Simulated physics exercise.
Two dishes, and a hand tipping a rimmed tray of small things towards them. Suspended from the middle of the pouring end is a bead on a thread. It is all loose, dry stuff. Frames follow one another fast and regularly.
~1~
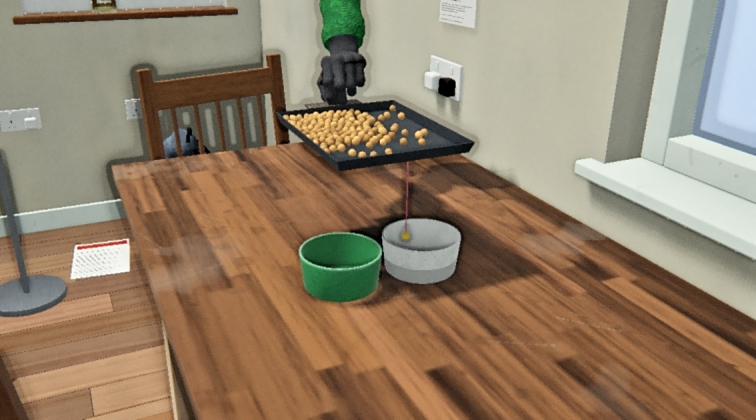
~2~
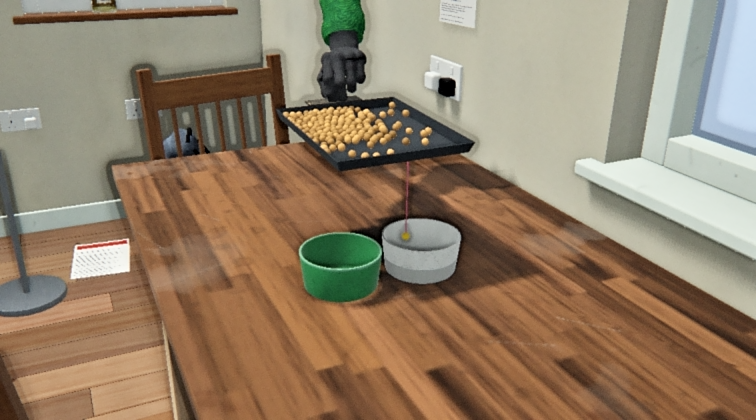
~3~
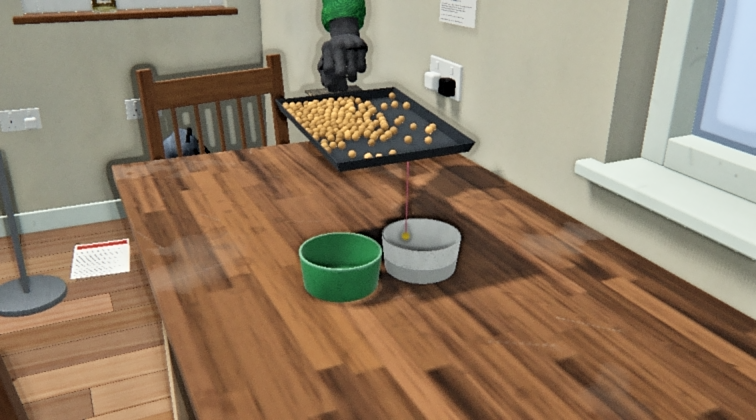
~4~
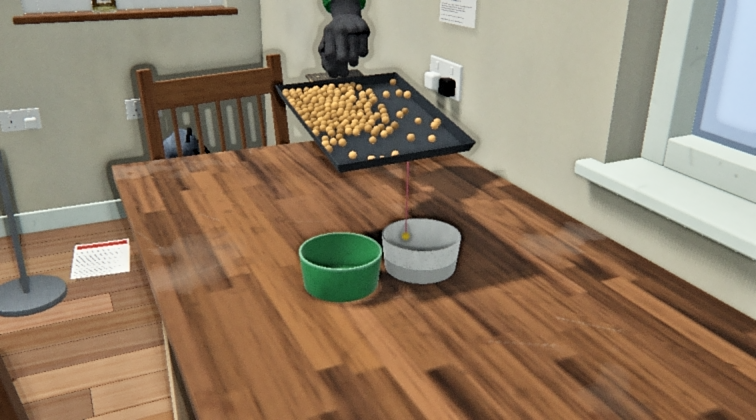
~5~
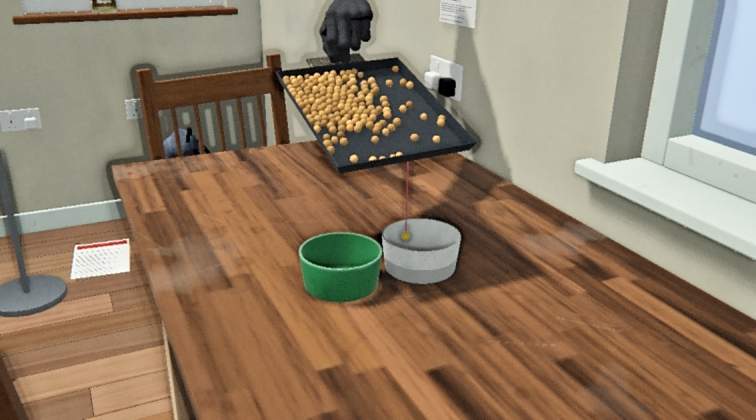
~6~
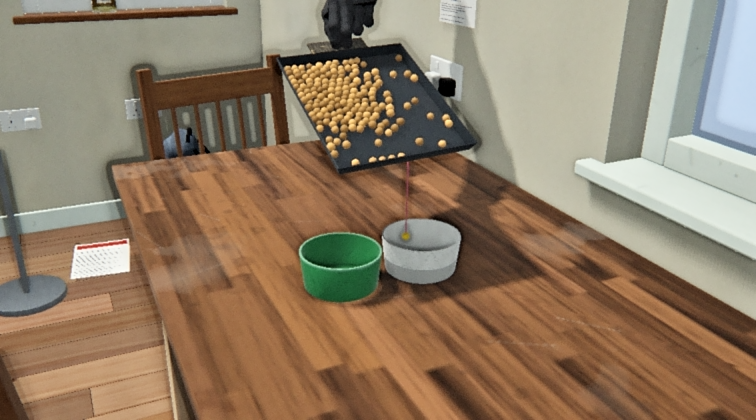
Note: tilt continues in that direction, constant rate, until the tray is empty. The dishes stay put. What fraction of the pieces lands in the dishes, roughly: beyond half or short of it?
So the dishes mostly fail at catching it, really.
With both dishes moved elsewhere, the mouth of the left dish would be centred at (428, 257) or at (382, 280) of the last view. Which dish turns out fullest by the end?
Taking the places in turn, it's the left side and then the left side.
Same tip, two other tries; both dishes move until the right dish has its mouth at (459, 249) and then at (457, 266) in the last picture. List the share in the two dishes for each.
I'd expect some 50 percent, and then some 80 percent.
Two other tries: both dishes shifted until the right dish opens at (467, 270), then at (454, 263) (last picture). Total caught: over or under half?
The first time it's higher than half, the second time higher than half.
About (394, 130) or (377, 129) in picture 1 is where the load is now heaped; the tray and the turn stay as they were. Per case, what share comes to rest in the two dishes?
Roughly 0 per cent, then roughly 0 per cent.
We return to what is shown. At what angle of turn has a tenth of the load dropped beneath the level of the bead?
Approx. 65° from level.
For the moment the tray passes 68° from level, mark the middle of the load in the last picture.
In the last view, the load is centred near (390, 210).
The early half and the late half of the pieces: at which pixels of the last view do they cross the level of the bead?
First close to (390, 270), next close to (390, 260).
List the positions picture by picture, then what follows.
The first frame shows corners of the pouring end at (340, 159) and (469, 141), level; middle of the load at (340, 129), round wooden beads; left dish at (357, 282); right dish at (440, 264); bead on its thread at (406, 236).
The second frame shows corners of the pouring end at (340, 160) and (470, 141), level; middle of the load at (340, 127), a small part on the move.
The third frame shows corners of the pouring end at (340, 160) and (470, 141), tipped barely, lowest at the left corner; middle of the load at (340, 120), a small part on the move.
The fourth frame shows corners of the pouring end at (340, 162) and (471, 141), tipped a little, lowest at the left corner; middle of the load at (341, 111), a small part on the move.
The fifth frame shows corners of the pouring end at (341, 163) and (471, 141), tipped clearly, lowest at the left corner; middle of the load at (342, 104), about a quarter on the move.
The sixth frame shows corners of the pouring end at (341, 165) and (472, 141), tipped clearly, lowest at the left corner; middle of the load at (345, 99), all on the move; left dish at (357, 282); right dish at (440, 264).
Soon, tray tipped steeply; about a third on the tray; about a quarter outside both; about half in the air.
A while on, tray tipped past a quarter turn; nearly all outside both; a stray few in the air.
Towards the end, tray tipped past a quarter turn; all outside both.
Finally, tray tipped past a quarter turn; none in the left dish; none in the right dish; all outside both.
